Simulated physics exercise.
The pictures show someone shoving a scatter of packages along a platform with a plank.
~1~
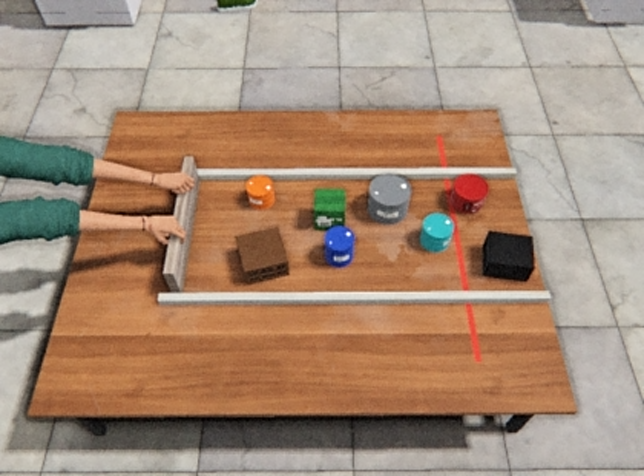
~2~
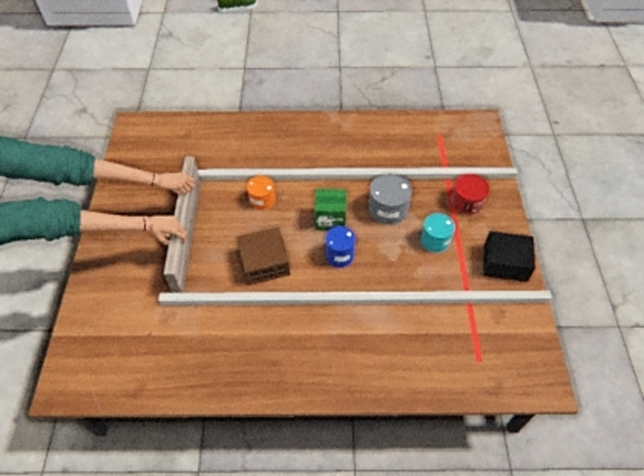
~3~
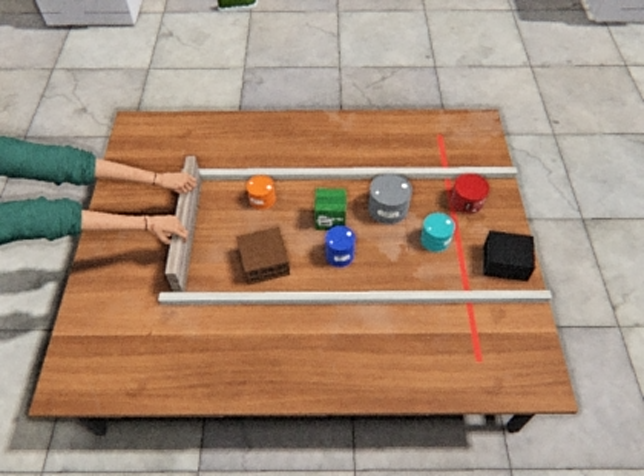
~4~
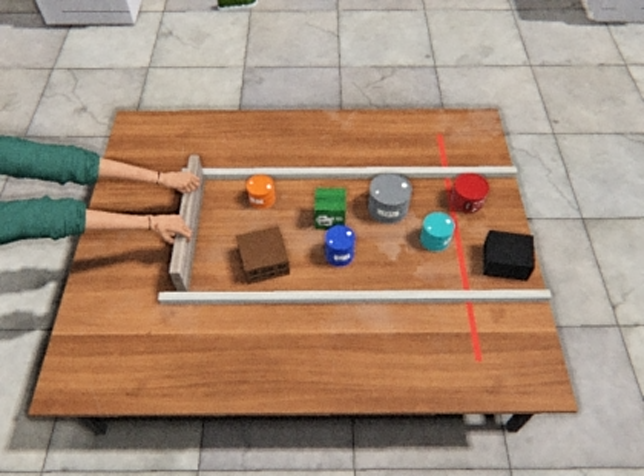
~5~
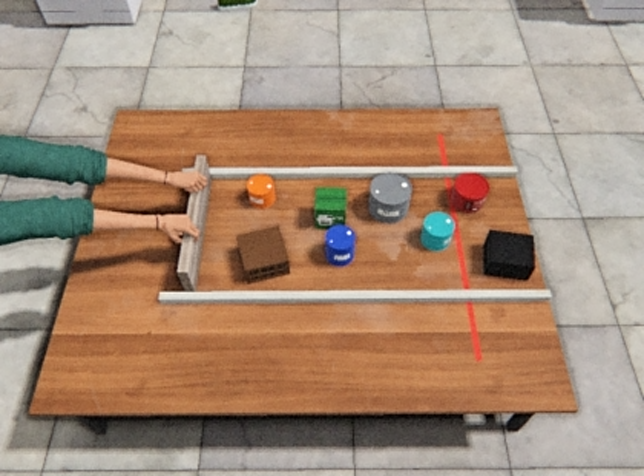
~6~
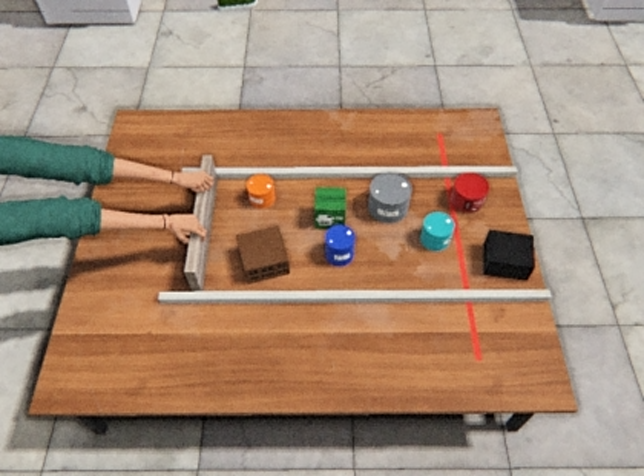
Two green-sleeved arms slowly slid a plank a short way right across a wooden table, toward scattered colorful cans and boxes between two pale rails, while the items themselves stayed still.
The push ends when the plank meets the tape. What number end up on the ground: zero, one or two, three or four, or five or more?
The number that fall off is one or two.
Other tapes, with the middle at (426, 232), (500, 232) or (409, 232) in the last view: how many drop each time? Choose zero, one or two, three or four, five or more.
Taking them in turn, no fall at all; 5 or more; no fall at all.
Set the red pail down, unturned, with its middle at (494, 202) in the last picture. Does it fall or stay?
It comes down.
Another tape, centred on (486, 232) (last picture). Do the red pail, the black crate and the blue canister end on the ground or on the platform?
The red pail drops off; the black crate is lost; the blue canister comes down.
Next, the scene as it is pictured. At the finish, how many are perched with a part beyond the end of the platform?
That would be 0.
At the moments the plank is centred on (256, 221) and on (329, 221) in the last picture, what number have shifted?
2 and 4.
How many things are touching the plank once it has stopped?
The number is 3.
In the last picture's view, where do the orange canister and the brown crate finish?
The orange canister at (465, 189), the brown crate at (486, 258).
Soon after, none off yet; black crate at rest near (508, 255); red pail at rest near (469, 193); turquoise canister at rest near (437, 232).
After that, none off yet; black crate at rest near (508, 255); red pail displaced about its own width near (492, 190); turquoise canister displaced about its own width near (469, 225).
In the end, the number that fall off is one or two; gone, red pail and black crate.
